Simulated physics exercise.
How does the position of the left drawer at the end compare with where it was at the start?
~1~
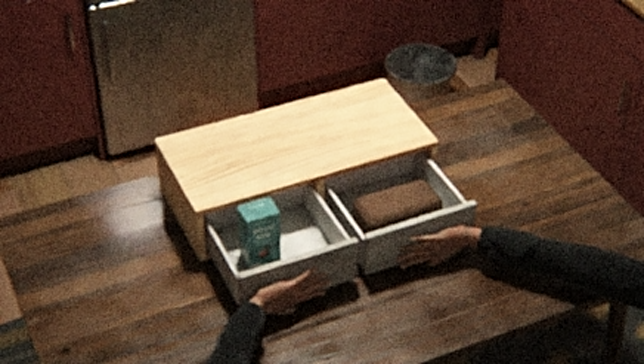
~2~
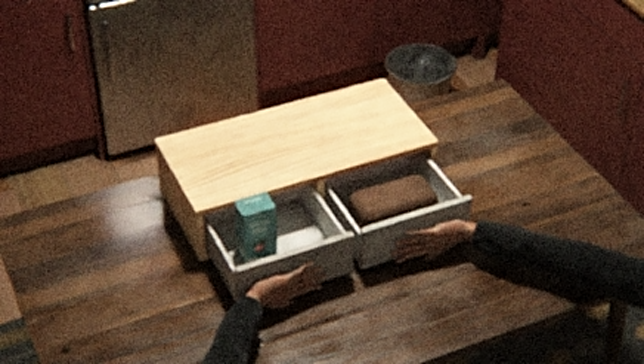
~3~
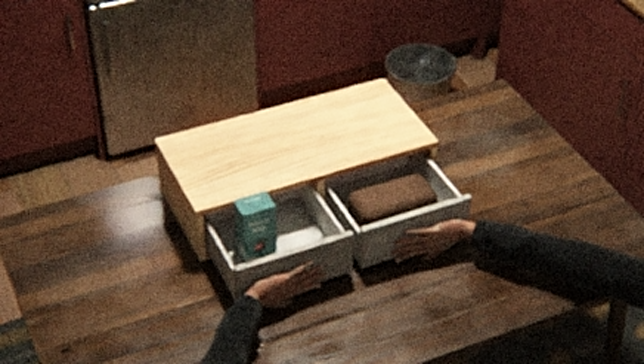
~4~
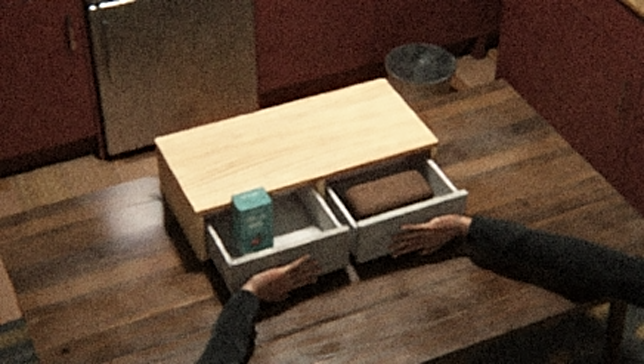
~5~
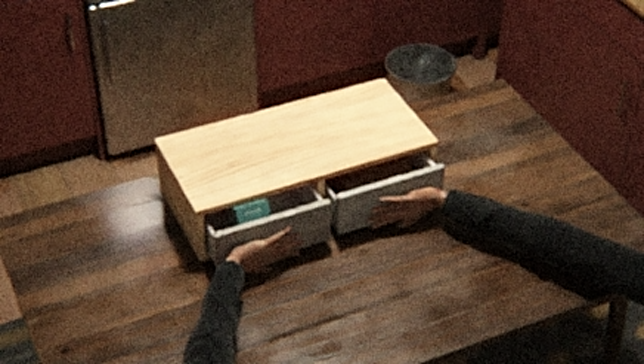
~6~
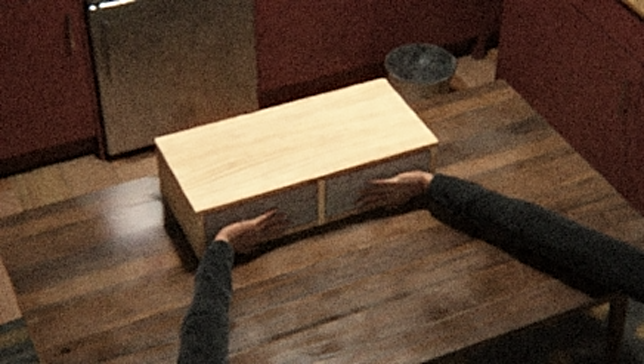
At the start the left drawer stood pulled out from the chest with the turquoise carton showing inside. By the end it had been pushed back, up and slightly to the left, and sat flush in the chest.
